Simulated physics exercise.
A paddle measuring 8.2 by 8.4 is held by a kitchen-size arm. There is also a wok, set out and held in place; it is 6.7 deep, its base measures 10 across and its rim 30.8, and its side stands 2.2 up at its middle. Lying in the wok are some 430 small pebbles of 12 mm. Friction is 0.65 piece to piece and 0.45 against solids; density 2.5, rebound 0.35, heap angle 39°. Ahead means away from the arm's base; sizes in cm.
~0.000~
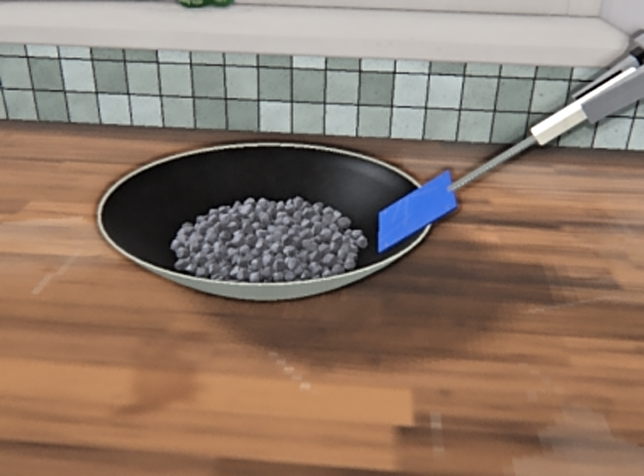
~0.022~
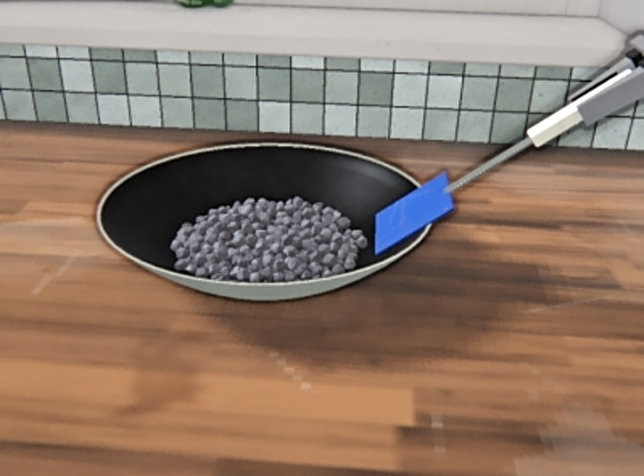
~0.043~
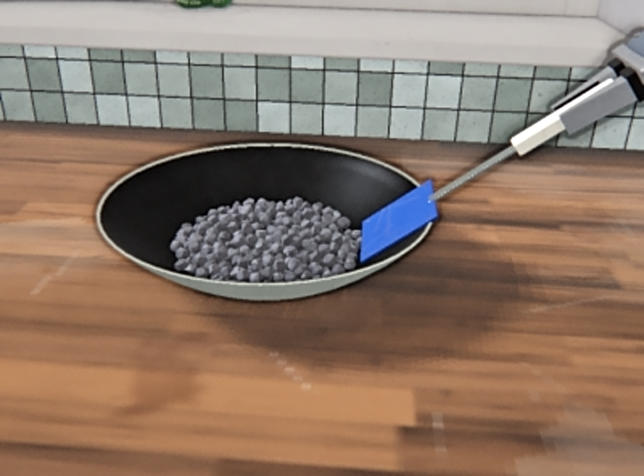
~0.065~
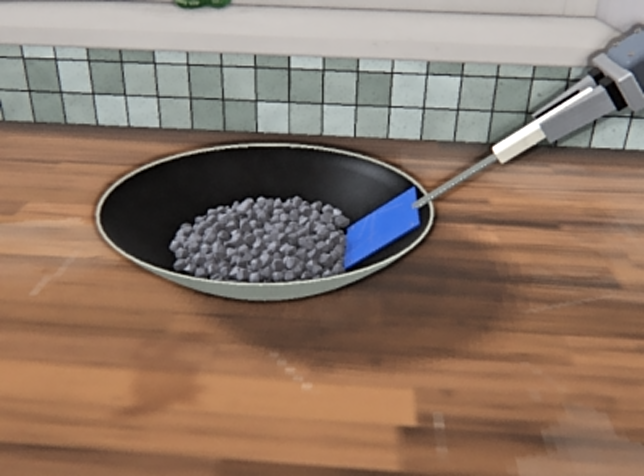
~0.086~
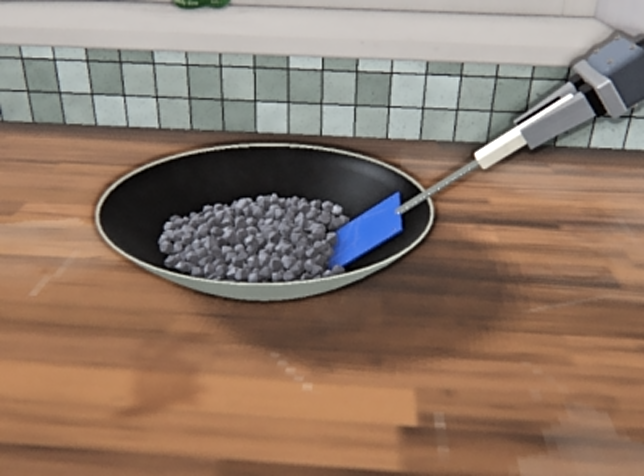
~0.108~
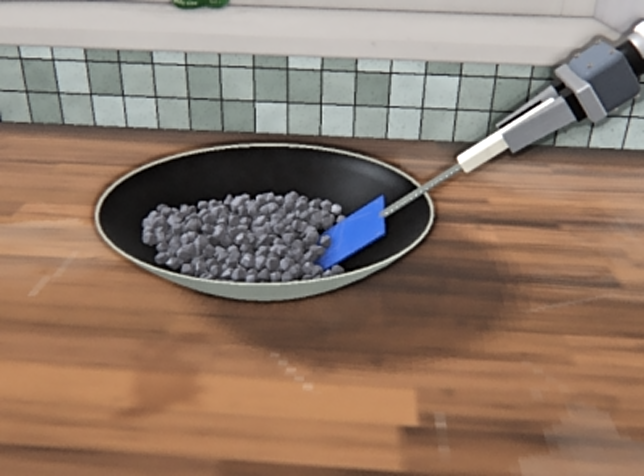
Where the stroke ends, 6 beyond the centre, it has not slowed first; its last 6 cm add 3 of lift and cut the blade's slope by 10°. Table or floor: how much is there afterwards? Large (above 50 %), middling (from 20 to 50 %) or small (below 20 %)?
Small; below 20 %.
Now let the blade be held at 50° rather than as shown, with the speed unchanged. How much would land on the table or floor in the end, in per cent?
That would leave close to 0 per cent on the table or floor.
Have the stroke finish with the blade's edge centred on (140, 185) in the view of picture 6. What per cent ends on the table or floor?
40 %, roughly.
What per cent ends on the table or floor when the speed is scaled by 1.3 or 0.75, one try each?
Around 5 per cent and around 0 per cent.
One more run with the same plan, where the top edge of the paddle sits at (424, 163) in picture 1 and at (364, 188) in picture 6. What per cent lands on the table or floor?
Near 0 in a hundred.
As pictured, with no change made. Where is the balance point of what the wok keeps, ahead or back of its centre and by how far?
It sits near 6.0 centimetres ahead of centre.
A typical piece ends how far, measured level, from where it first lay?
Around 7 cm, measured level.
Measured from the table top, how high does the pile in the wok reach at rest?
It reaches around 8.0 cm.
After 0.16 s, sloping 38°, highest piece 7 above the table; 431 in the wok.
After 0.21 s, sloping 33°, highest piece 8 above the table; 431 in the wok.
After 0.44 s, sloping 28°, highest piece 8 above the table; 411 in the wok, 17 on the table or floor, 3 on the blade or in flight.
After 1.49 s, sloping 28°, highest piece 7 above the table; 411 in the wok, 20 on the table or floor.
At rest, 411 in the wok, 20 on the table or floor. That is 5 % on the table or floor.
